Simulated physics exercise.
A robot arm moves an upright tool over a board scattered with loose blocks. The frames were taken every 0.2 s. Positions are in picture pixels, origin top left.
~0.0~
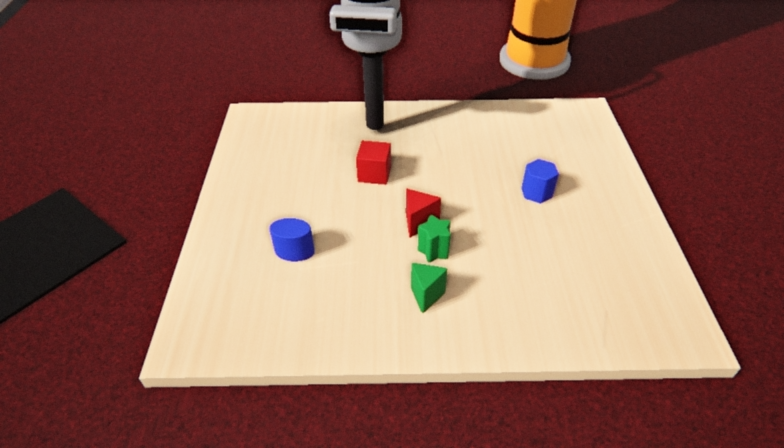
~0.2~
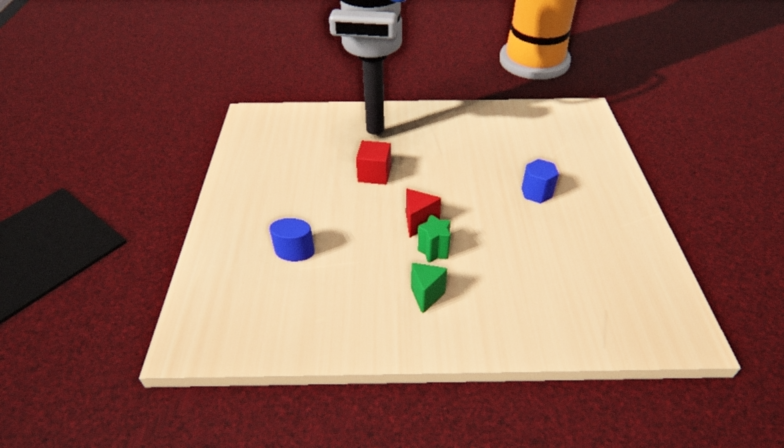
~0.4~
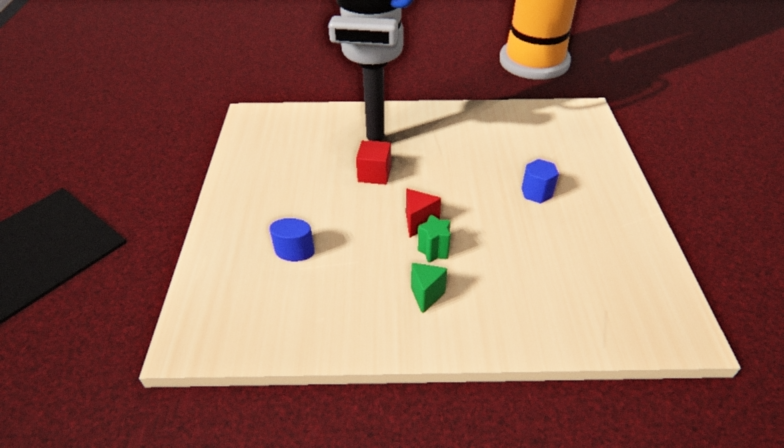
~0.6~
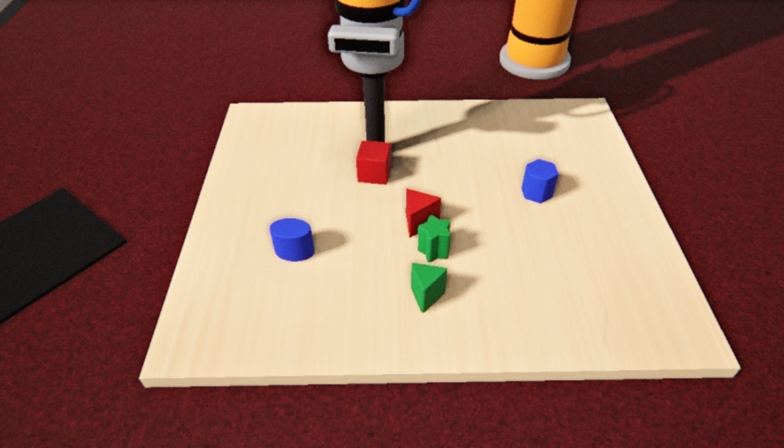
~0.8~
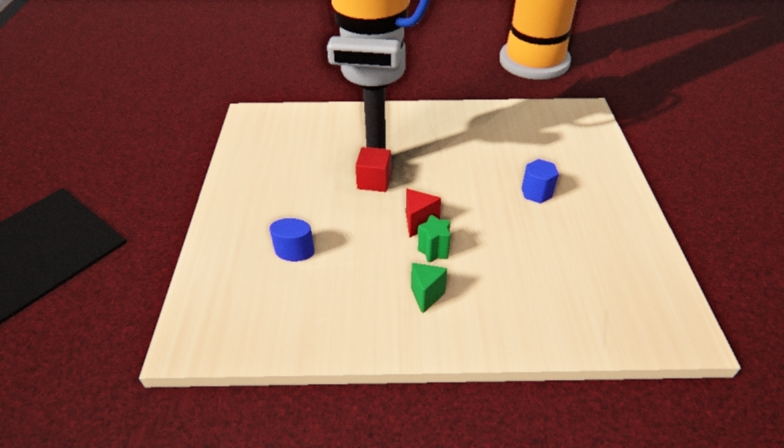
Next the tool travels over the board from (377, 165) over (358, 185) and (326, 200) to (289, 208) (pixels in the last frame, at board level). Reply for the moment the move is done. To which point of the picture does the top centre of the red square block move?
Its top middle is near (368, 179).
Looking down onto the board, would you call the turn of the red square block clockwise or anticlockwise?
It is turned anticlockwise.
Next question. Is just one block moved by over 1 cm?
In short: Yes.
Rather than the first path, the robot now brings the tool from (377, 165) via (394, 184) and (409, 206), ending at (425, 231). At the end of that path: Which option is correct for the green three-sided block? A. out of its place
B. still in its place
I'll go with B - still in its place.
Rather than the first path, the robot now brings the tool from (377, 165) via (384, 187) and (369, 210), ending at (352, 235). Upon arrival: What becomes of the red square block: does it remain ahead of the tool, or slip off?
That block remains ahead.
The first path, step by step. One third of the way, tool (357, 179); red square block (368, 177), turned 45° anticlockwise.
Two thirds of the way, tool (325, 193); red square block (368, 179), turned 50° anticlockwise.
At the end, tool (288, 201); blue oval block not moved; red square block (368, 179), turned 50° anticlockwise.
